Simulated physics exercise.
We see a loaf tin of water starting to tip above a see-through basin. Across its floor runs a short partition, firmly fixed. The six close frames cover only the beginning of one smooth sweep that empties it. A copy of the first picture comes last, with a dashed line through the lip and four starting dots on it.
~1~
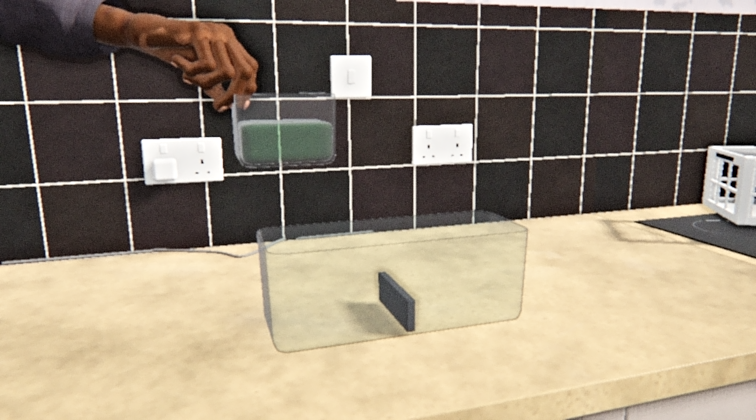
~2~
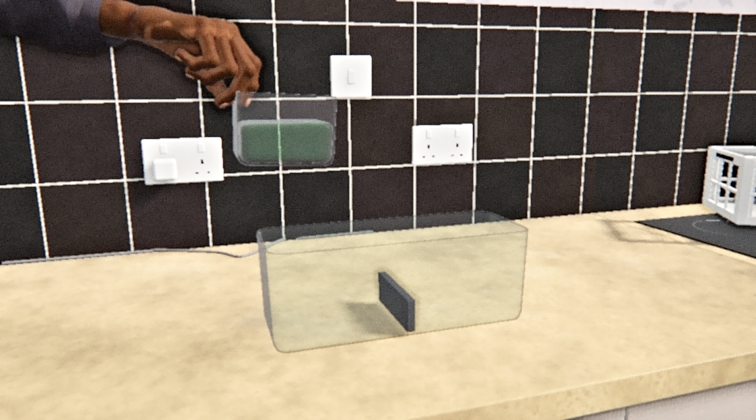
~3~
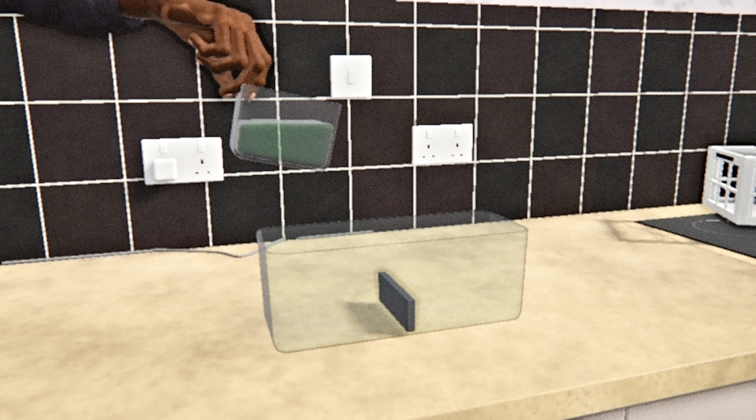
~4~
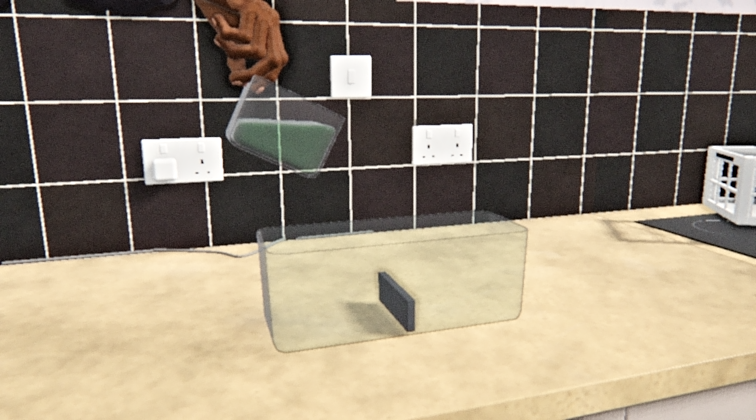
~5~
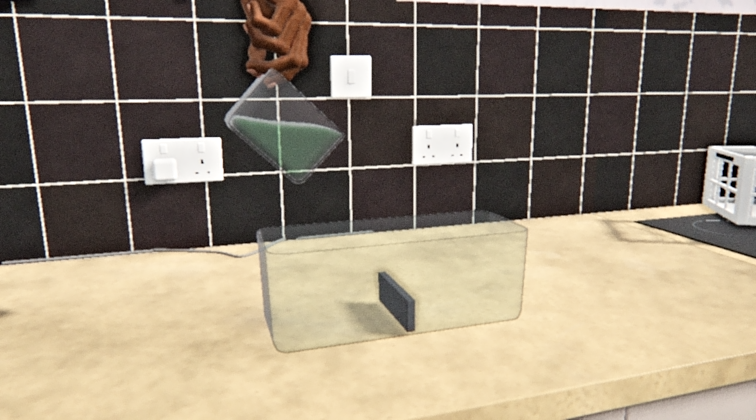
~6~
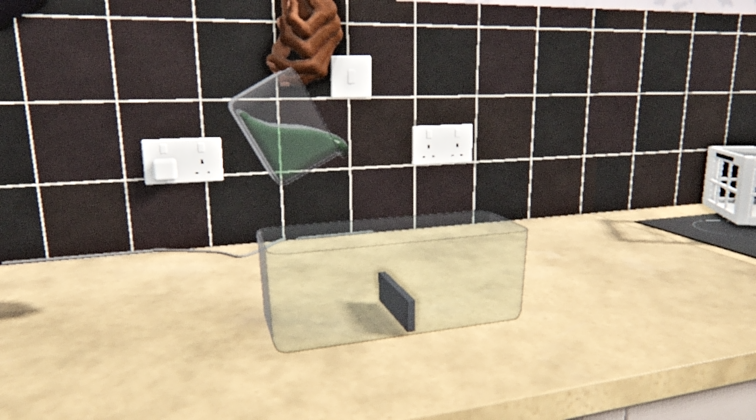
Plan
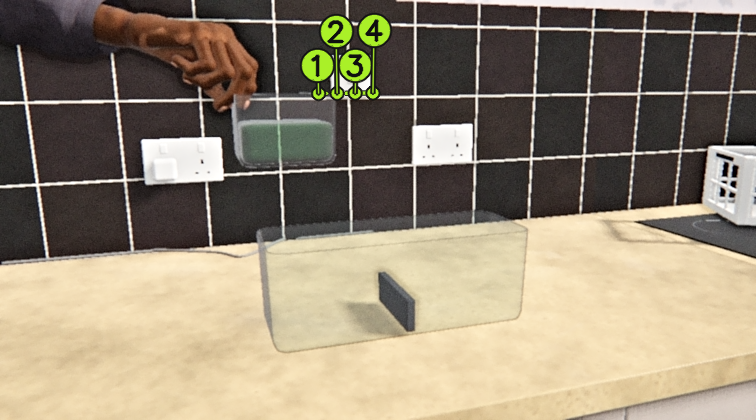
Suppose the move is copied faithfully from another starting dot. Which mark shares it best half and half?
Take 3.
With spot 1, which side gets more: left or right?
The left one.
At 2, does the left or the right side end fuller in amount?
The left one.
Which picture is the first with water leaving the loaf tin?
In picture 6.
On the marked copy, 1 at (318, 93); 2 at (337, 93); 3 at (355, 93); 4 at (372, 92).
For spot 1, about 91 % ends left of the wall and 5 % right of it; 4 % is lost outside.
For spot 2, about 88 % ends left of the wall and 11 % right of it.
For spot 3, about 46 % ends left of the wall and 53 % right of it.
For spot 4, about 7 % ends left of the wall and 92 % right of it.
